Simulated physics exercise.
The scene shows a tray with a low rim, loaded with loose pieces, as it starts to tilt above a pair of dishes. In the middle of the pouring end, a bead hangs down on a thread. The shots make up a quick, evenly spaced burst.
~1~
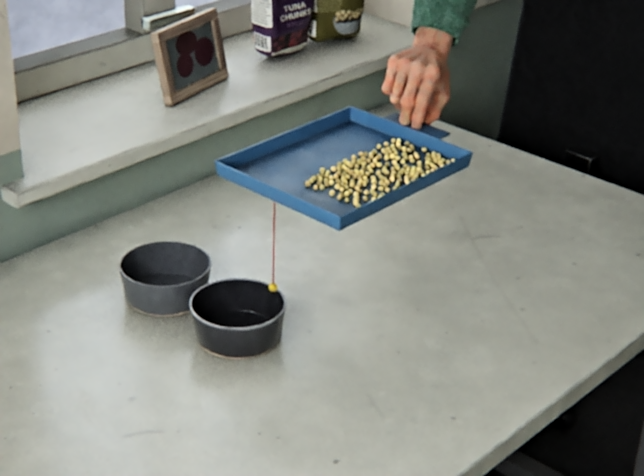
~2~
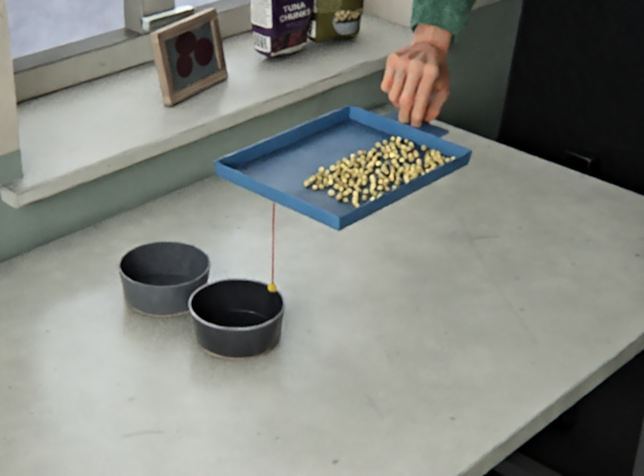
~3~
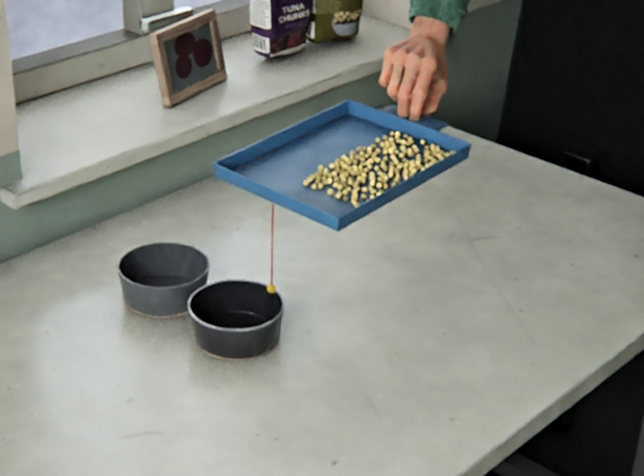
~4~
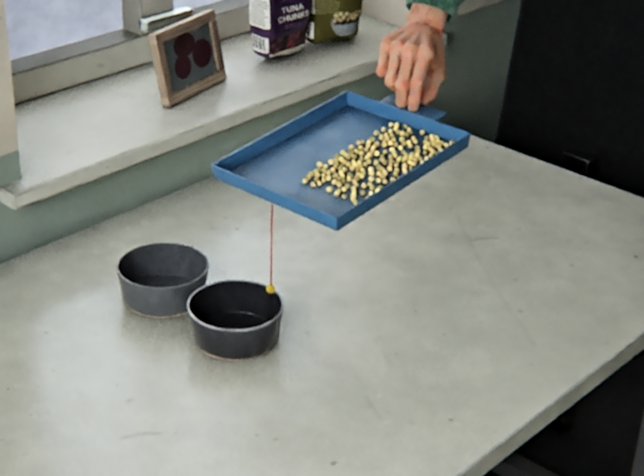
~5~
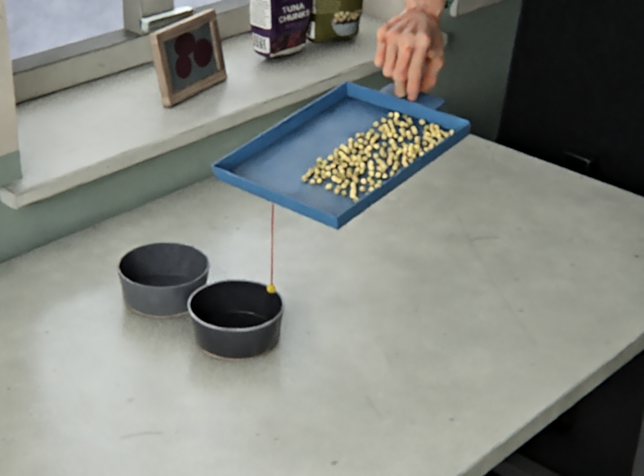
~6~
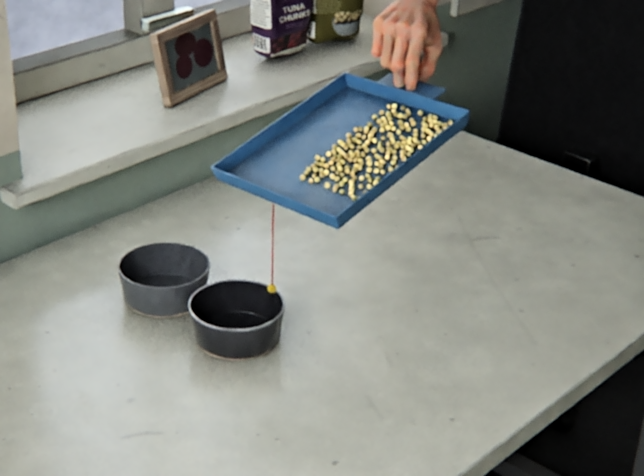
Hand slowly raising the handle end of a blue tray of soya beans, tilting it slightly above two dark dishes.
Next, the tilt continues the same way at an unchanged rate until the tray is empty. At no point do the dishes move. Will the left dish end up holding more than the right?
Larger portion: Right.
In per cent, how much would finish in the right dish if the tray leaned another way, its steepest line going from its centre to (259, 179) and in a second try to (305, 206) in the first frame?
You'd see roughly 10 per cent the first time and 0 per cent the second.
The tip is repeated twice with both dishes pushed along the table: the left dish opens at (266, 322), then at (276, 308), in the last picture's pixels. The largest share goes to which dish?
Case one: The dish at left. Case two: The dish at left.
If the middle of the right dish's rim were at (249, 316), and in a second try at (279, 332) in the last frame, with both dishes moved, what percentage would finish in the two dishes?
80 per cent, then 90 per cent.
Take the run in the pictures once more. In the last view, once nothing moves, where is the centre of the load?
At about (222, 337), give or take.
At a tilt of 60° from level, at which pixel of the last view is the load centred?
The load is centred near (280, 193).
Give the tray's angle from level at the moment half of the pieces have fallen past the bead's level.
Roughly 110 degrees from level.
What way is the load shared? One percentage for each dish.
Left dish: 10 per cent; right dish: 70 per cent.
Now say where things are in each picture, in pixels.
Corners of the pouring end near (218, 161) and (340, 215), level; middle of the load near (385, 171), soya beans; left dish near (131, 293); right dish near (203, 334); bead on its thread near (273, 287), in the first picture.
Corners of the pouring end near (218, 161) and (339, 216), level; middle of the load near (384, 170), in the second picture.
Corners of the pouring end near (216, 163) and (338, 216), tipped barely, lowest at the left corner; middle of the load near (383, 166), in the third picture.
Corners of the pouring end near (215, 165) and (336, 216), tipped a little, lowest at the left corner; middle of the load near (382, 160), in the fourth picture.
Corners of the pouring end near (215, 165) and (336, 215), tipped a little, lowest at the left corner; middle of the load near (382, 153), in the fifth picture.
Corners of the pouring end near (215, 166) and (336, 215), tipped a little, lowest at the left corner; middle of the load near (380, 147); left dish near (130, 294); right dish near (202, 336), in the sixth picture.
Shortly afterwards, tray tipped steeply; all but a few on the tray; only a few in the right dish; only a few outside both; only a few in the air.
Next, tray tipped past a quarter turn; near two thirds on the tray; a little in the right dish; only a few outside both; near a quarter in the air.
Some moments later, tray tipped past a quarter turn; near two thirds in the right dish; a little in the left dish; near a quarter outside both.
In the end, tray tipped past a quarter turn; near two thirds in the right dish; a little in the left dish; near a quarter outside both.
